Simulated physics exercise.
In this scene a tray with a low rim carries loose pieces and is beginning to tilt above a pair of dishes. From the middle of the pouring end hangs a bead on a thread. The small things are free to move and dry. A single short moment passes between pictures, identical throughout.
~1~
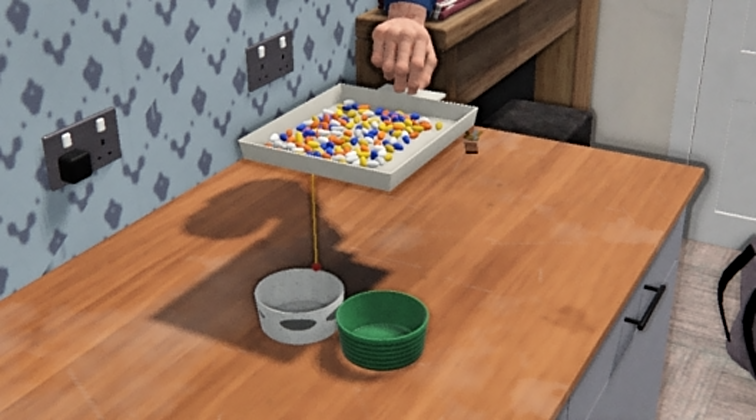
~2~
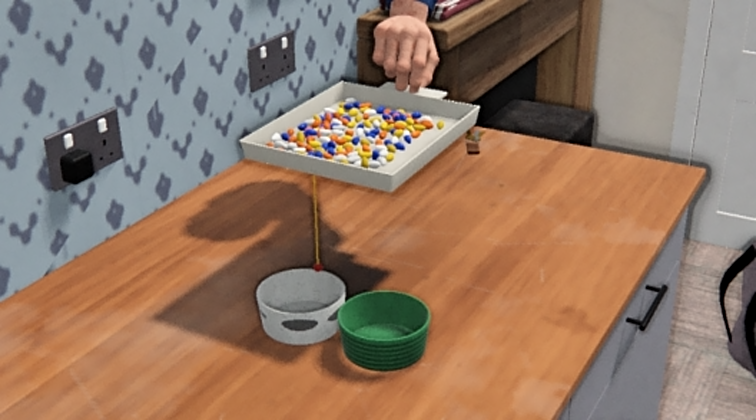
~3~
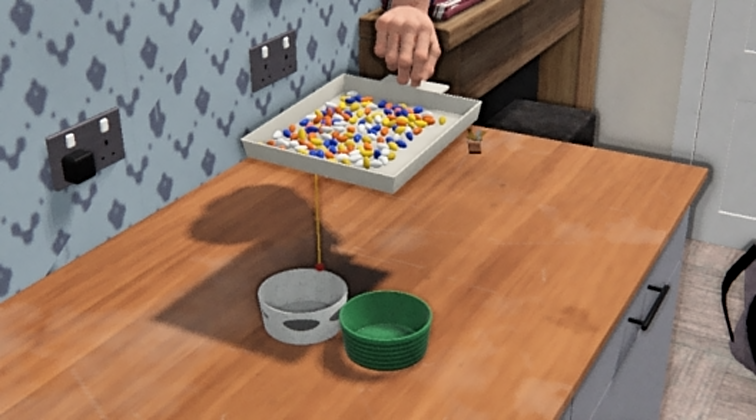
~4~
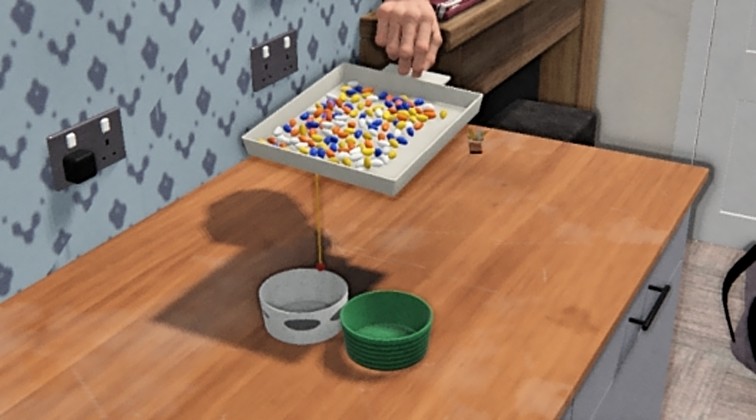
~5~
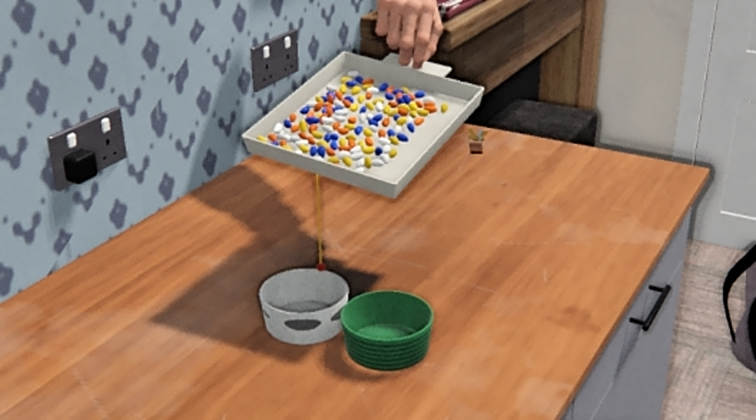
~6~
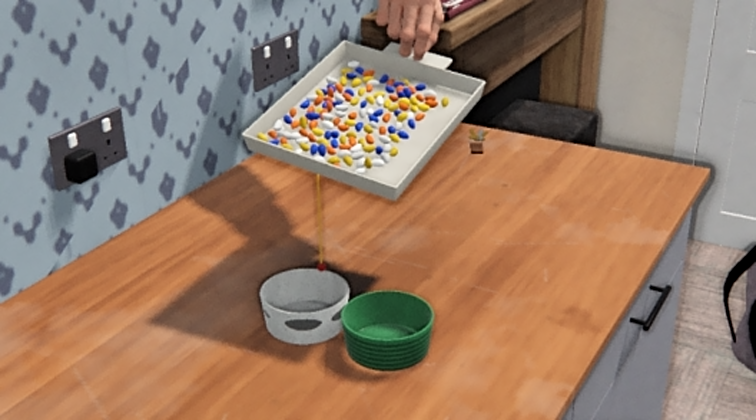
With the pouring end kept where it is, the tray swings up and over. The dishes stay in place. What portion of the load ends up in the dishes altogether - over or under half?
Over.
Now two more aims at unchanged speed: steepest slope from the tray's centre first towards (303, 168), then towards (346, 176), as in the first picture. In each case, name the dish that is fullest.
First try: The dish to the left; second try: The dish to the right.
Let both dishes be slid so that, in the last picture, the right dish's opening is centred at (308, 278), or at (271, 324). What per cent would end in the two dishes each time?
0 % and 10 %.
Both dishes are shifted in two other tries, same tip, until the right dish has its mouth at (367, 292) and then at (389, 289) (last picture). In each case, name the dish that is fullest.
Result, try one: The dish further right; try two: The dish further right.
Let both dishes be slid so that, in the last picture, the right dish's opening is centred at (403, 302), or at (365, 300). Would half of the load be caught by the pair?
So that's a greater portion the first time round, a greater portion the second.
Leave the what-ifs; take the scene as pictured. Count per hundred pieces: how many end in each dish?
Final share: Left dish at 10 per cent, right dish at 70 per cent.
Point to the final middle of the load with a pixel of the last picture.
About pixel (379, 339).
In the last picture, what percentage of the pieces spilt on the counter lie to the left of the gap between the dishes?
60 per cent, about.
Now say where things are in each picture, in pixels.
Corners of the pouring end (243, 140) and (389, 172), level; middle of the load (348, 135), jelly beans; left dish (276, 325); right dish (360, 351); bead on its thread (316, 267), in the first picture.
Corners of the pouring end (245, 140) and (391, 173), level; middle of the load (349, 134), in the second picture.
Corners of the pouring end (246, 139) and (393, 175), tipped barely, lowest at the right corner; middle of the load (351, 131), in the third picture.
Corners of the pouring end (247, 137) and (393, 178), tipped a little, lowest at the right corner; middle of the load (351, 126), in the fourth picture.
Corners of the pouring end (247, 135) and (394, 181), tipped a little, lowest at the right corner; middle of the load (352, 121), in the fifth picture.
Corners of the pouring end (247, 133) and (395, 184), tipped clearly, lowest at the right corner; middle of the load (352, 116); left dish (281, 325); right dish (365, 351), in the sixth picture.
Just after the last frame, tray tipped steeply; almost all on the tray; just a few in the right dish.
A moment on, tray tipped right over; almost all on the tray; just a few in the right dish; just a few in the air.
Further on, tray tipped past a quarter turn; roughly two thirds in the right dish; about a tenth in the left dish; roughly a quarter outside both.
When it is over, tray tipped past a quarter turn; roughly two thirds in the right dish; about a tenth in the left dish; roughly a quarter outside both.
